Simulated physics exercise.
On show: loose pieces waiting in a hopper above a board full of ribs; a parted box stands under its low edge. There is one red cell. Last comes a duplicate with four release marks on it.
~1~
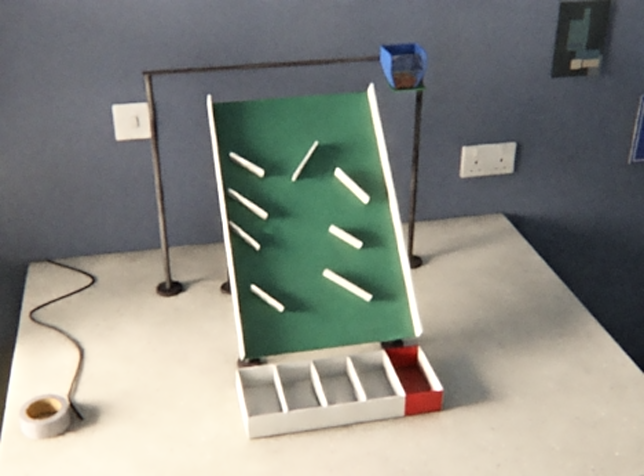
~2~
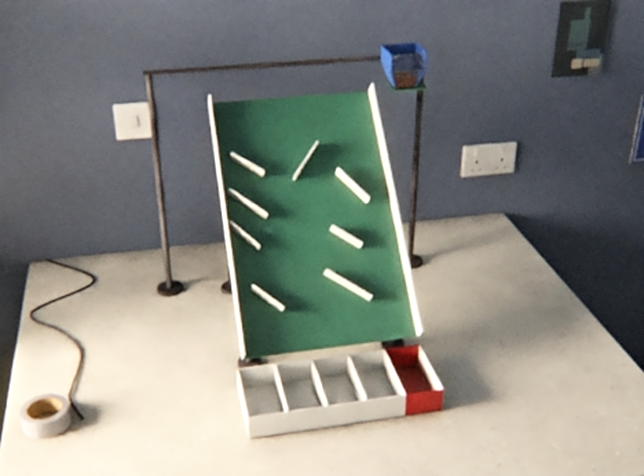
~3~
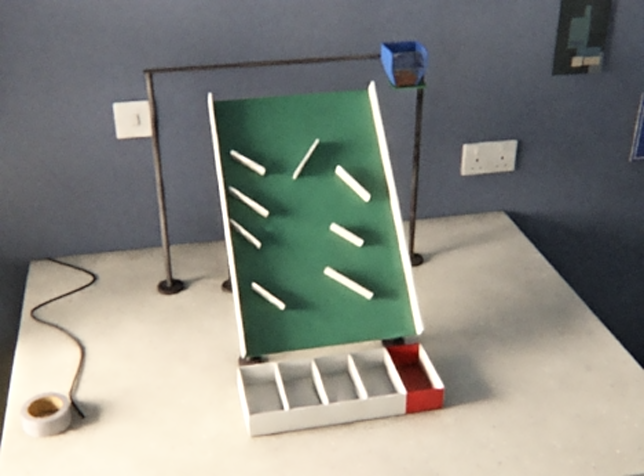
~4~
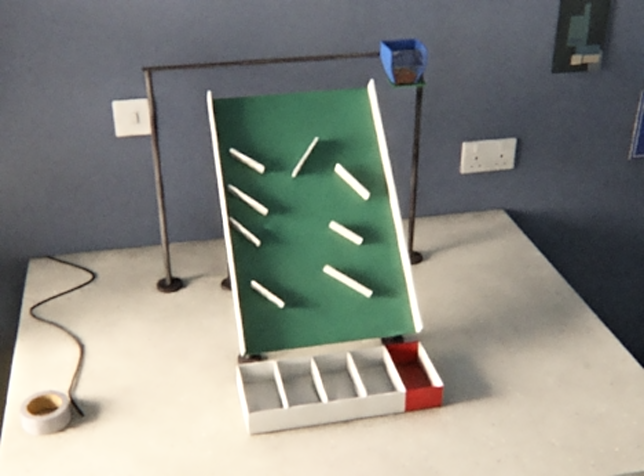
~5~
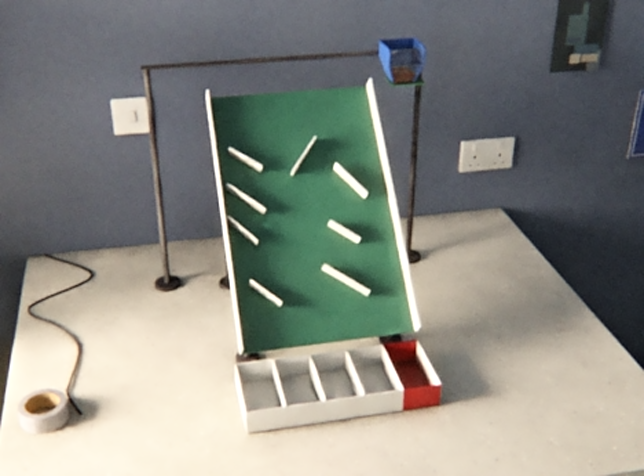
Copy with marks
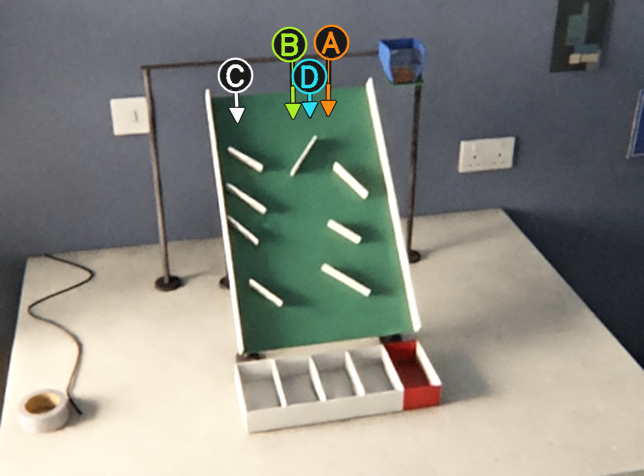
At the start, a small blue hopper sits at the right end of a dark rail, above a sloping green board with white ribs. A white tray divided into cells, the rightmost one red, stands under its low edge. Throughout, nothing on the table visibly moves, and the hopper stays put.
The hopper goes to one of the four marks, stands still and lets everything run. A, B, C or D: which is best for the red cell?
A.
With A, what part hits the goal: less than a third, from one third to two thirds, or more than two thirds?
Mark A gives more than two thirds.
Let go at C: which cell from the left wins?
The third from the left.
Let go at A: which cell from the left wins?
The fifth.
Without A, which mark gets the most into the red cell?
It is D.
On the marked copy, mark A meets the board at (328, 110); mark B meets the board at (293, 113); mark C meets the board at (237, 117); mark D meets the board at (309, 111).
For mark A, most in the red cell, a small part in other cells, a stray few outside the box.
For mark B, a small part in the red cell, most in other cells.
For mark C, about a quarter in the red cell, about two thirds in other cells, a stray few held on the board, a small part outside the box.
For mark D, about half in the red cell, about half in other cells, a stray few outside the box.
